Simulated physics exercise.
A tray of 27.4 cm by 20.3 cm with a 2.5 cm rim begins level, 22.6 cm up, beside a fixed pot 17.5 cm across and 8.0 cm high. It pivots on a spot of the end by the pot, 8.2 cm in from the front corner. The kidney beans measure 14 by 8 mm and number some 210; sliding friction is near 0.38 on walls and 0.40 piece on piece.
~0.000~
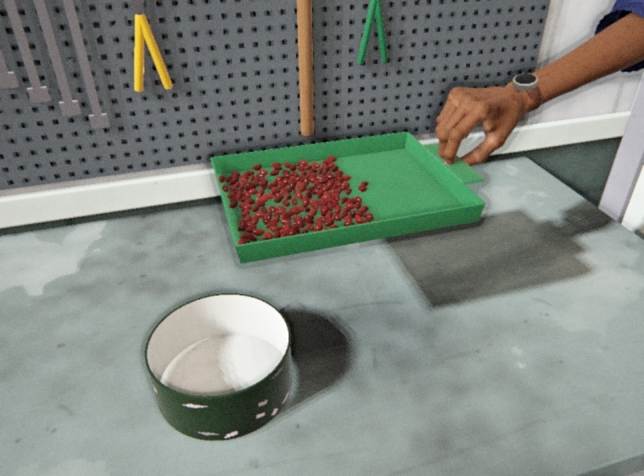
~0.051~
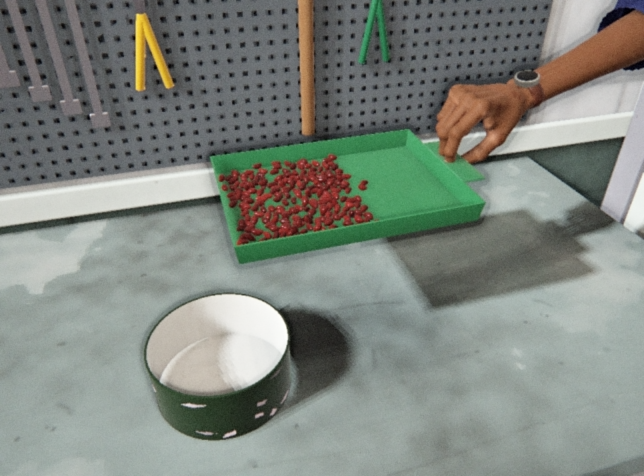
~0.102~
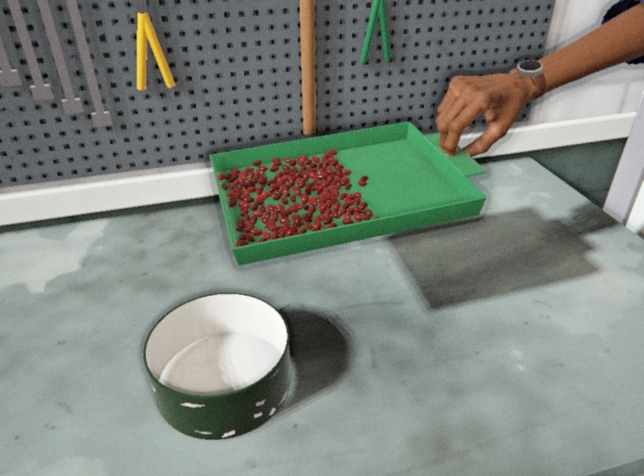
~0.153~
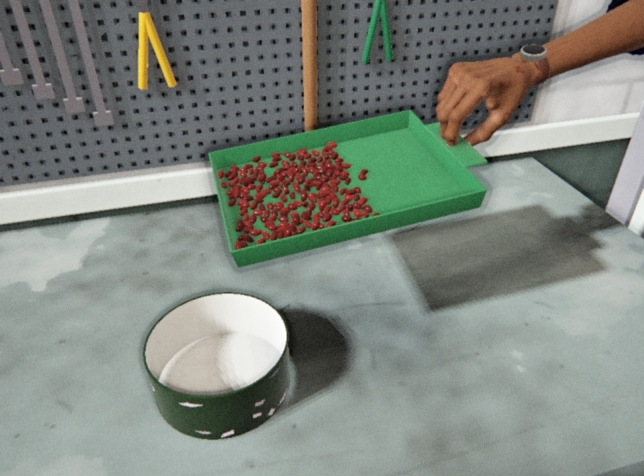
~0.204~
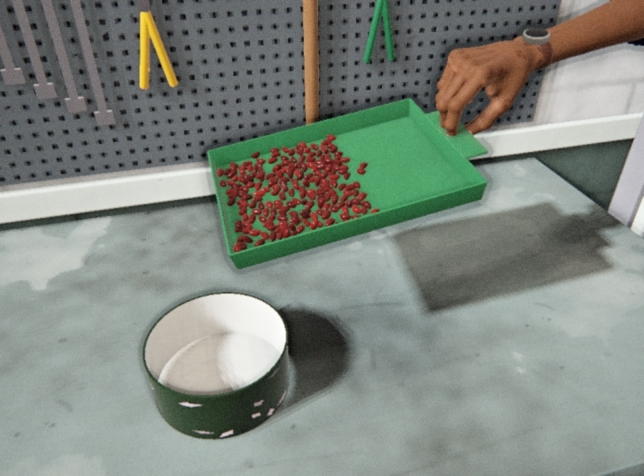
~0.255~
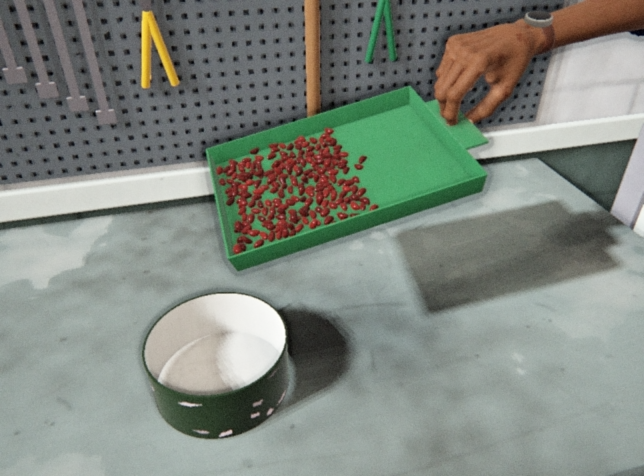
Green tray of red beans tilting slightly as a hand raises its right end, beans staying bunched left, behind a round pot.
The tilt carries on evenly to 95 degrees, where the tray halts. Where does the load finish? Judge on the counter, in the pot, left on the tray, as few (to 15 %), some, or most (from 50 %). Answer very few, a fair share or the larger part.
Counter very few, pot the larger part, tray very few.
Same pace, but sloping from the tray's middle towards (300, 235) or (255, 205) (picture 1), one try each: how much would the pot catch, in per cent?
Some 90 and 45 per cent.
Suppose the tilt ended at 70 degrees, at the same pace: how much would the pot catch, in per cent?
It would be near 45 per cent.
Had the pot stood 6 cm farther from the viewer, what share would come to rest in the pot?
Then about 15 per cent.
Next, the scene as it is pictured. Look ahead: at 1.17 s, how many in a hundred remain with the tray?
Some 90 per cent of the load.
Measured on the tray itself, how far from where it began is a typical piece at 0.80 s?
Roughly 2 cm.
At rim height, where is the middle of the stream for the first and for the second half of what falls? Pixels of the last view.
At about (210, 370), then at (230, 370).
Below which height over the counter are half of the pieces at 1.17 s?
About 24 cm.
After 0.80 s, tilt 52 degrees; the tray holds 100 %, the pot 0 %.
Then, at 1.17 s, tilt 78 degrees; the tray holds 90 %, the pot 0 %.
After 1.62 s, tilt 95 degrees; the tray holds 10 %, the pot 85 %.
By 2.7 s all is still; counter 5 %, pot 95 %, tray 0 %.
